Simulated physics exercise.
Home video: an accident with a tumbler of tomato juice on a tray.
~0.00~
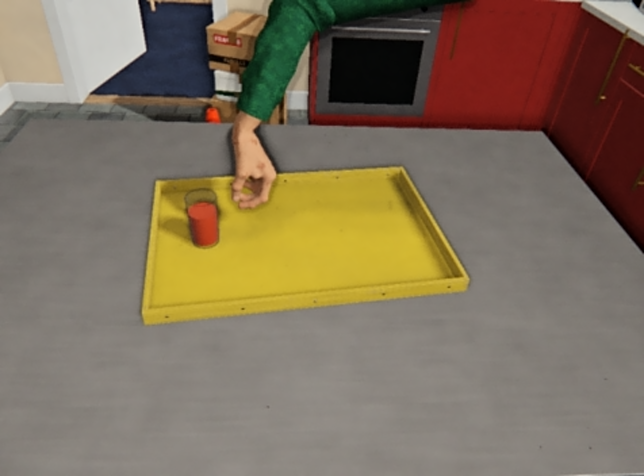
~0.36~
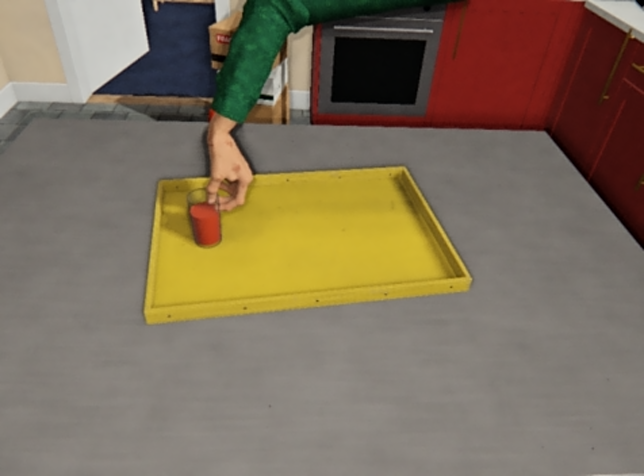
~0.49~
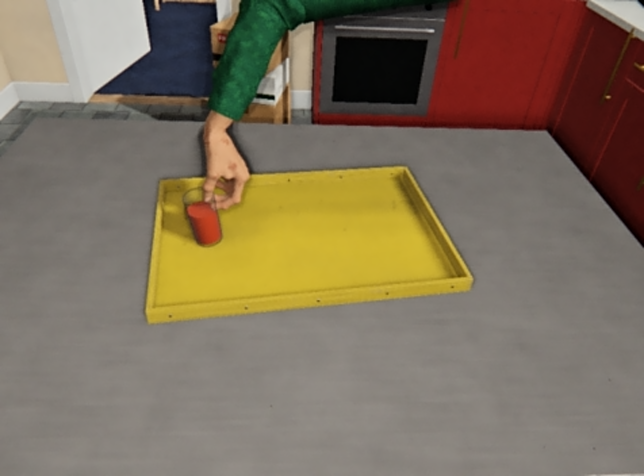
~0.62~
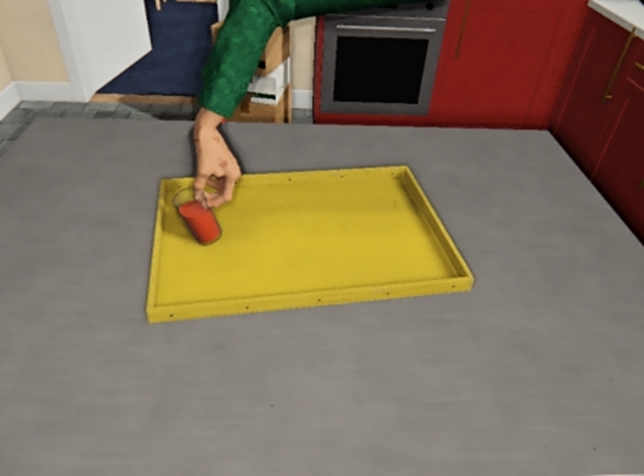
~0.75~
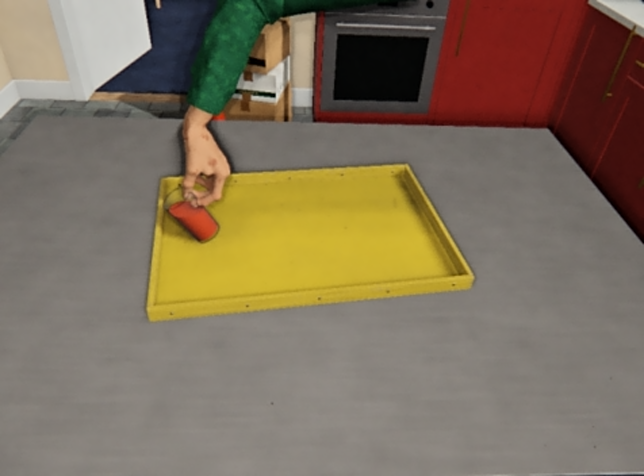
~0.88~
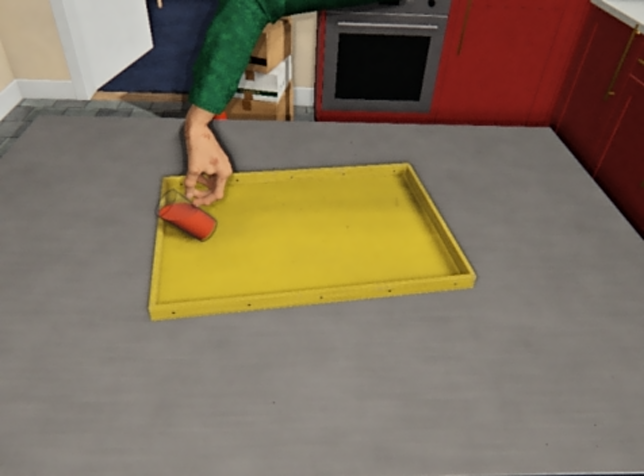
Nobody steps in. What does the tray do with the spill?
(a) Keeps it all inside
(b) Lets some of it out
Lets some of it out.
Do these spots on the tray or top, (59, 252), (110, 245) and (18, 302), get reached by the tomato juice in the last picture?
The first point ends up under the spill, the second under the spill, the third under the spill.
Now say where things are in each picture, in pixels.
It stands upright; tumbler (203, 218) about two thirds full; tray (299, 293), in the first frame.
The hand pushes it; tumbler about two thirds full, surface at (205, 211), in the second frame.
The hand pushes it; tumbler (204, 216) about two thirds full, in the third frame.
The hand pushes it; tumbler about two thirds full, surface at (195, 209); tray (303, 292), in the fourth frame.
The hand pushes it; tumbler (192, 215) tipped 30°, in the fifth frame.
It is falling; tumbler (186, 216) tipped 40°, in the sixth frame.
After 1.5 s, the tumbler lies across the rim; the puddle covers about as much as a plate; it is on the top, beyond the rim.
After 2.2 s, the puddle covers about as much as a tray; it is on the top, beyond the rim.
After 3.6 s, the puddle covers about as much as a tray; it is on the top, beyond the rim.
